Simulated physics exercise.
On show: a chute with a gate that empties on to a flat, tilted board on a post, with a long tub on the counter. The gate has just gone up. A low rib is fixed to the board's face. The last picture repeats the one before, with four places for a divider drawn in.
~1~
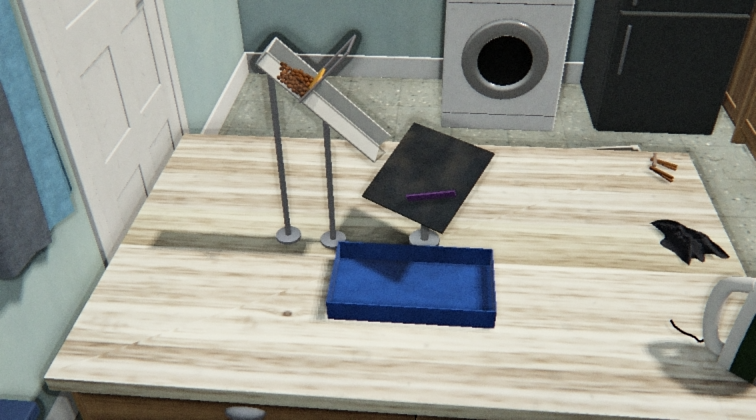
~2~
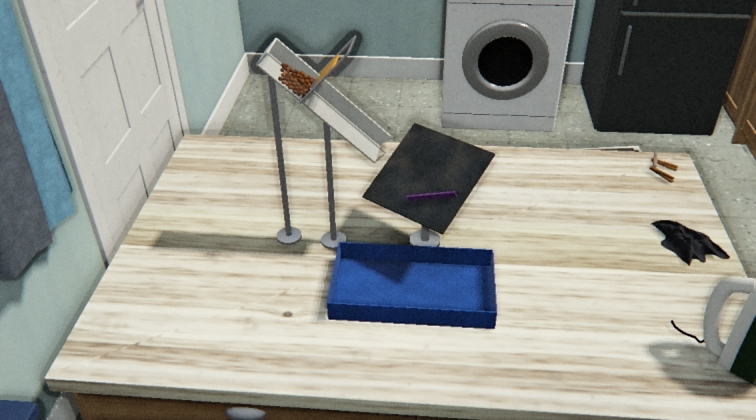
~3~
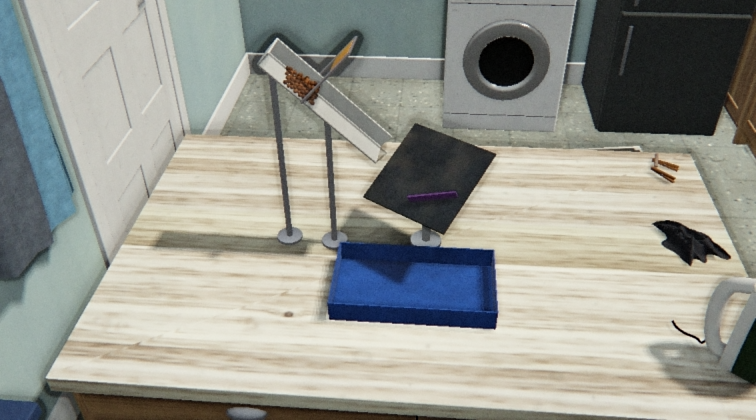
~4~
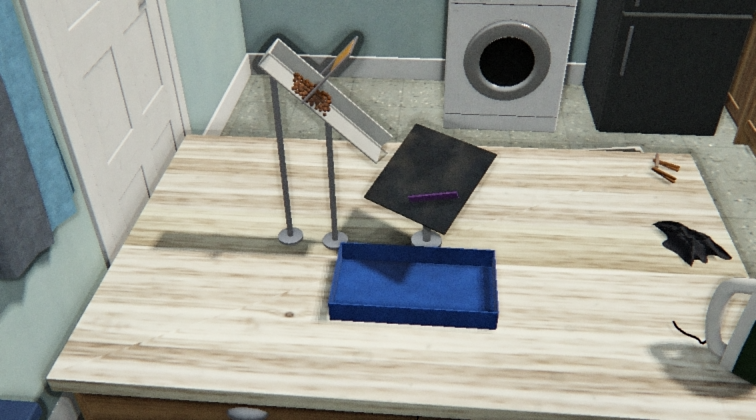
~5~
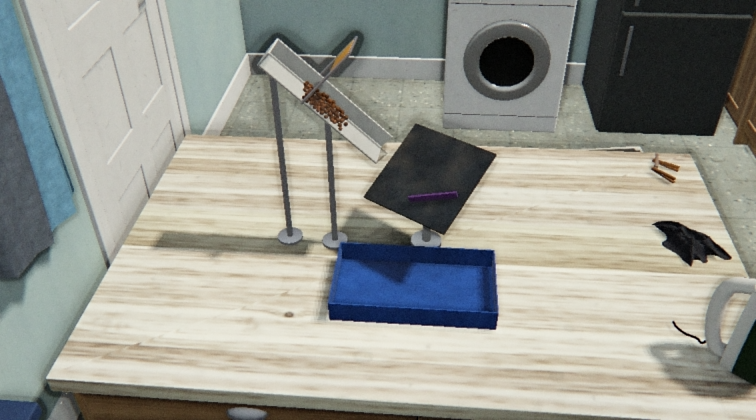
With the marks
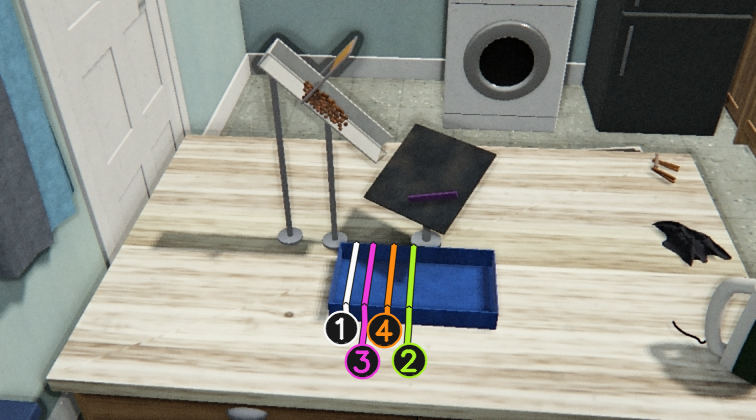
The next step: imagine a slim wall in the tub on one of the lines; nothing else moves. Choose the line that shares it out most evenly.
Take 3.
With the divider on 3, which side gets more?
The right side.
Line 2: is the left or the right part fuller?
More lands on the left.
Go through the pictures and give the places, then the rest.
The first picture shows load behind the gate (297, 81), cereal balls; lip of the chute (377, 154), sloping fairly steeply.
The second picture shows middle of the board (428, 175), tilted gently; middle of its low edge (401, 214); of its high edge (454, 137).
The third picture shows front corners of the tub (328, 303) and (498, 312), empty; front of the load (313, 103).
The fourth picture shows middle of the load (312, 95); its front (328, 109), roughly a quarter of the way to the lip; rib from (456, 192) to (408, 197).
The fifth picture shows middle of the load (325, 106); its front (346, 124), roughly half of the way to the lip.
On the marked copy, line 1 crosses the front rim at (346, 304); line 2 crosses the front rim at (409, 308); line 3 crosses the front rim at (364, 305); line 4 crosses the front rim at (387, 306).
Choosing 1, of what is caught, about a tenth on the left of the divider, almost all on the right.
Choosing 2, of what is caught, the larger part on the left of the divider, about a tenth on the right.
Choosing 3, of what is caught, roughly a third on the left of the divider, roughly two thirds on the right.
Choosing 4, of what is caught, the larger part on the left of the divider, about a tenth on the right.
